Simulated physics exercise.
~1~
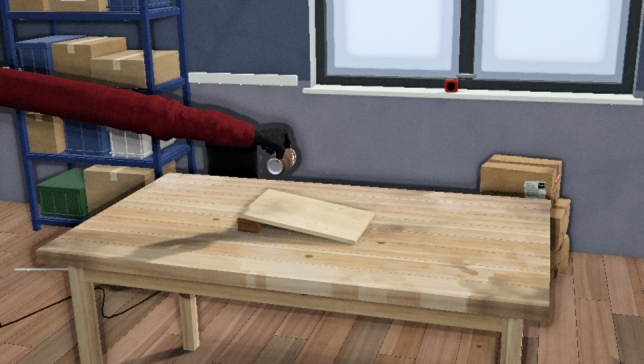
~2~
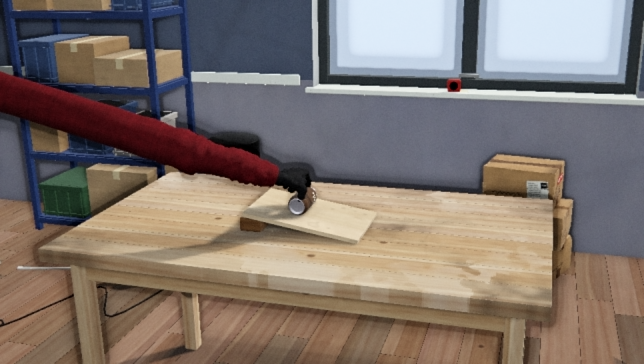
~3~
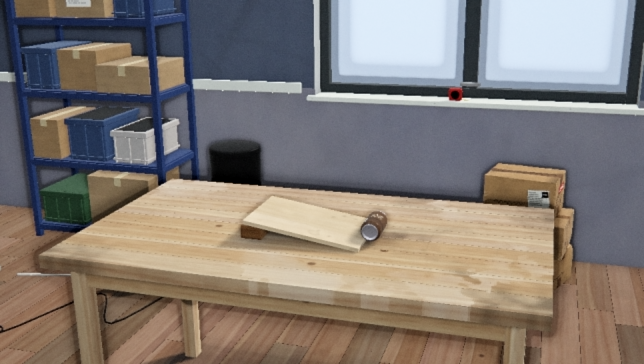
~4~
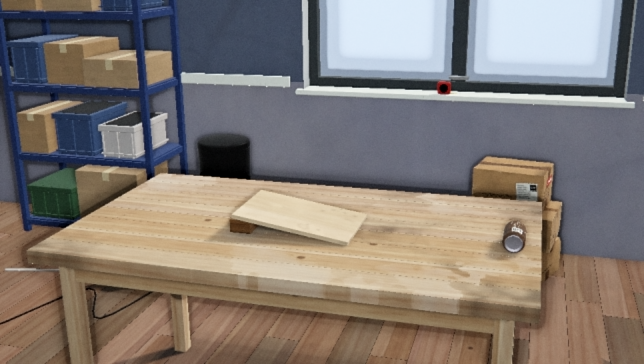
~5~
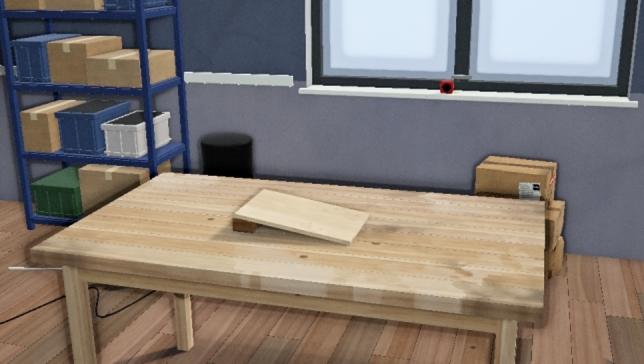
An arm in a red sleeve with a dark hand reaches in from the left over a pale wooden table, seen from slightly above by a gently swaying camera, in a room with blue shelves of boxes at left, a window, and cartons at right. The hand holds a brown can on its side and brings it right and down onto a light sloping board. The hand lets go and withdraws, and the can travels down the board onto the tabletop. It continues right toward the table's far end. Finally the can is out of sight, while the board remains in place.
